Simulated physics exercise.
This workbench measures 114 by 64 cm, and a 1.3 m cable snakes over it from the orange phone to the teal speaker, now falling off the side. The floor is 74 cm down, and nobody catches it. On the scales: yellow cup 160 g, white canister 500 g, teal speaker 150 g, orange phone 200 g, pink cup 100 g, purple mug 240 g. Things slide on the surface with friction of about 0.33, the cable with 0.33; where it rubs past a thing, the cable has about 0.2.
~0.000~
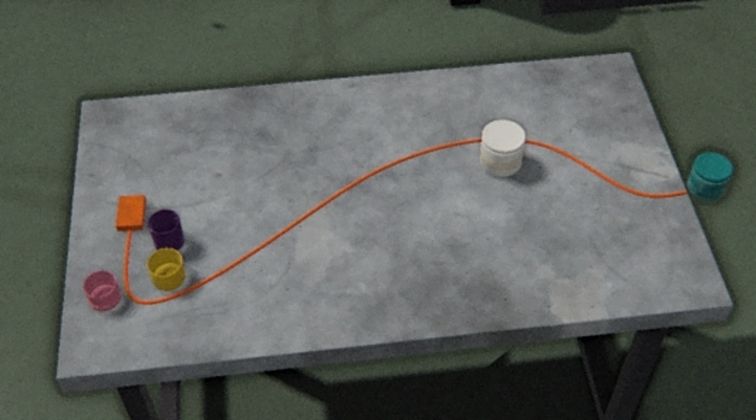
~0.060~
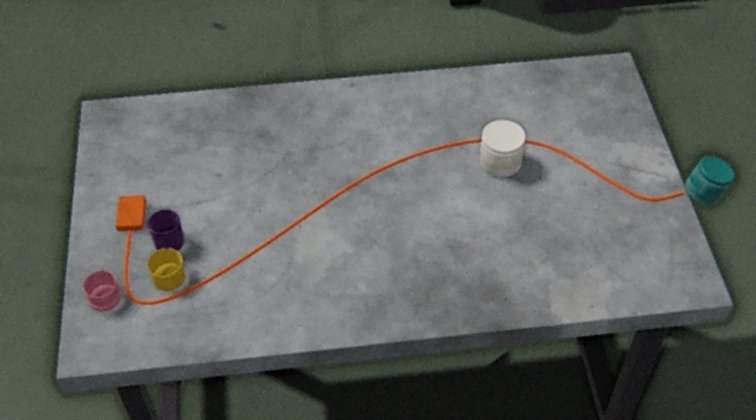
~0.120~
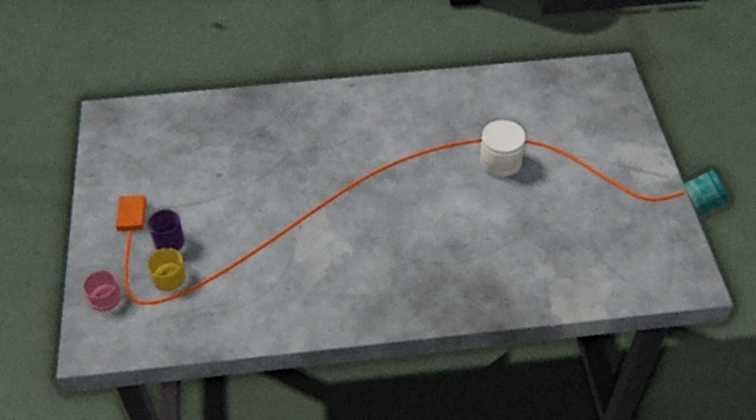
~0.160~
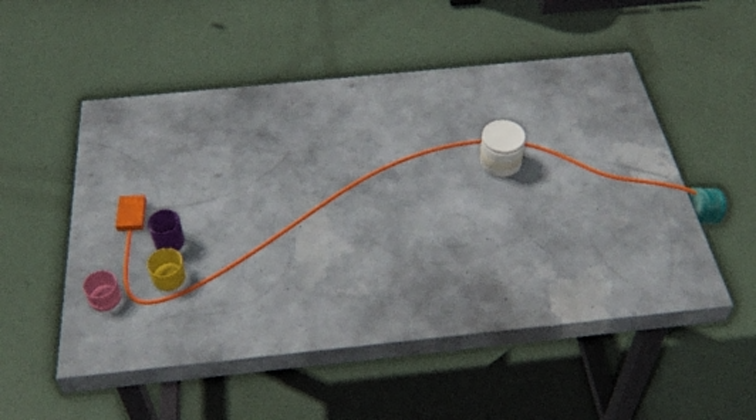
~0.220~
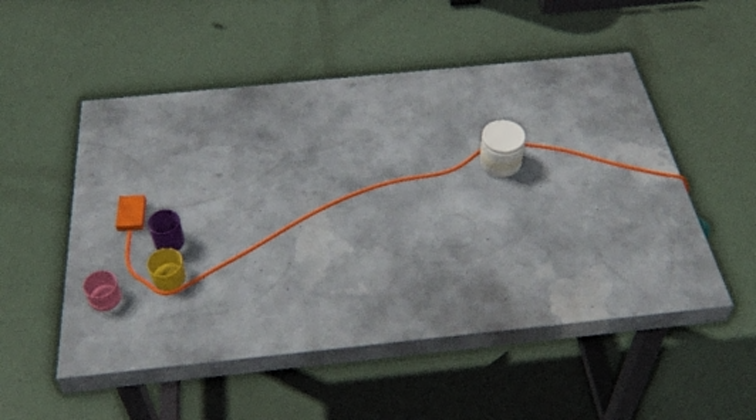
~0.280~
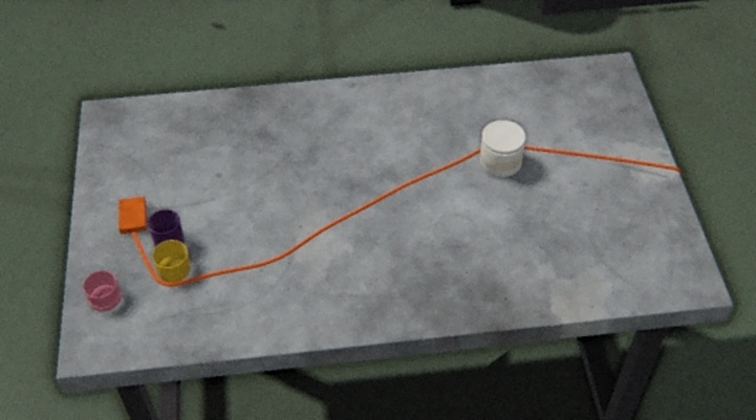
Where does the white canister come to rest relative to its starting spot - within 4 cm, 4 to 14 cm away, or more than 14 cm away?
It comes to rest within 4 cm of its starting spot.
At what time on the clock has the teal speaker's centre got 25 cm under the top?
Near 0.42 seconds.
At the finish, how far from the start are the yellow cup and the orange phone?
Final places, approx.: Yellow cup 10 cm off, orange phone 2 cm off.
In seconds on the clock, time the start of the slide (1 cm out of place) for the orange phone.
Orange phone at 0.32 s on the clock.
By 0.5 s, the cable's tail end at (144, 239); teal speaker over the edge, yellow cup 8 cm off its start, orange phone 2 cm off its start.
By 0.7 s, the cable's tail end at (144, 239); teal speaker over the edge, yellow cup 10 cm off its start, orange phone 2 cm off its start.
By 1.0 s, the cable's tail end at (146, 239); teal speaker over the edge, yellow cup 10 cm off its start at (201, 221), orange phone 3 cm off its start at (137, 219).
By 1.2 s, the cable's tail end at (146, 239); yellow cup 10 cm off its start, teal speaker over the edge, orange phone 3 cm off its start.
By 2.4 s, the cable's tail end at (146, 239); white canister 0 cm off its start at (504, 136), yellow cup 10 cm off its start at (201, 221), teal speaker over the edge, orange phone 3 cm off its start at (137, 219).
